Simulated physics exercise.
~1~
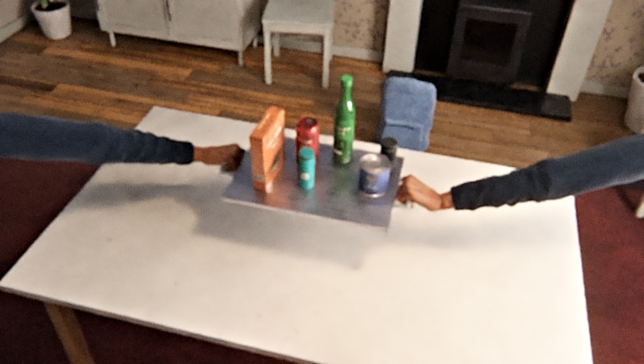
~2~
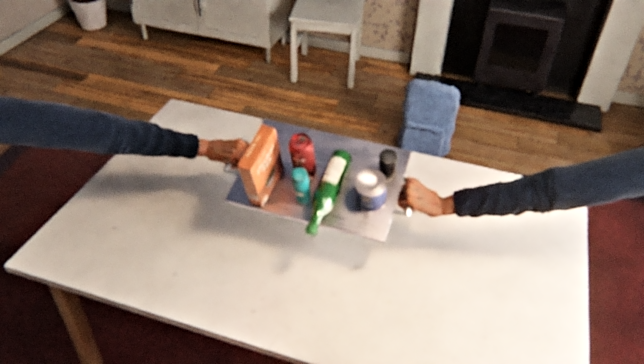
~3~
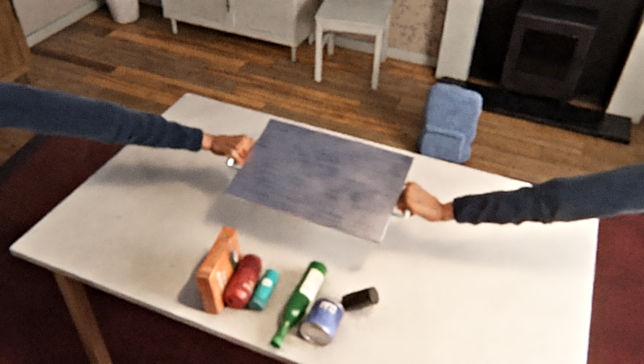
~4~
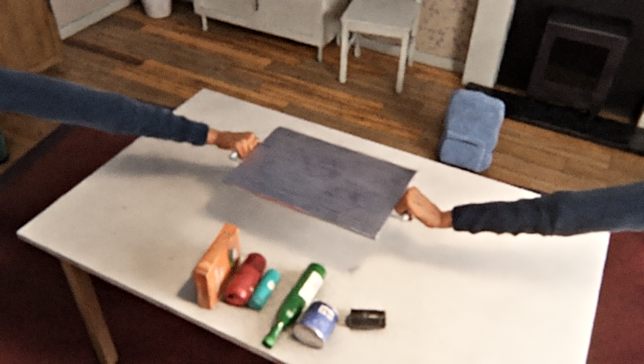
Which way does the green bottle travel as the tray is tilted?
The green bottle tips over and moves down the view, sliding off the near edge of the tray onto the table.
Two hands tilt a flat tray and six items slide off onto the white table.
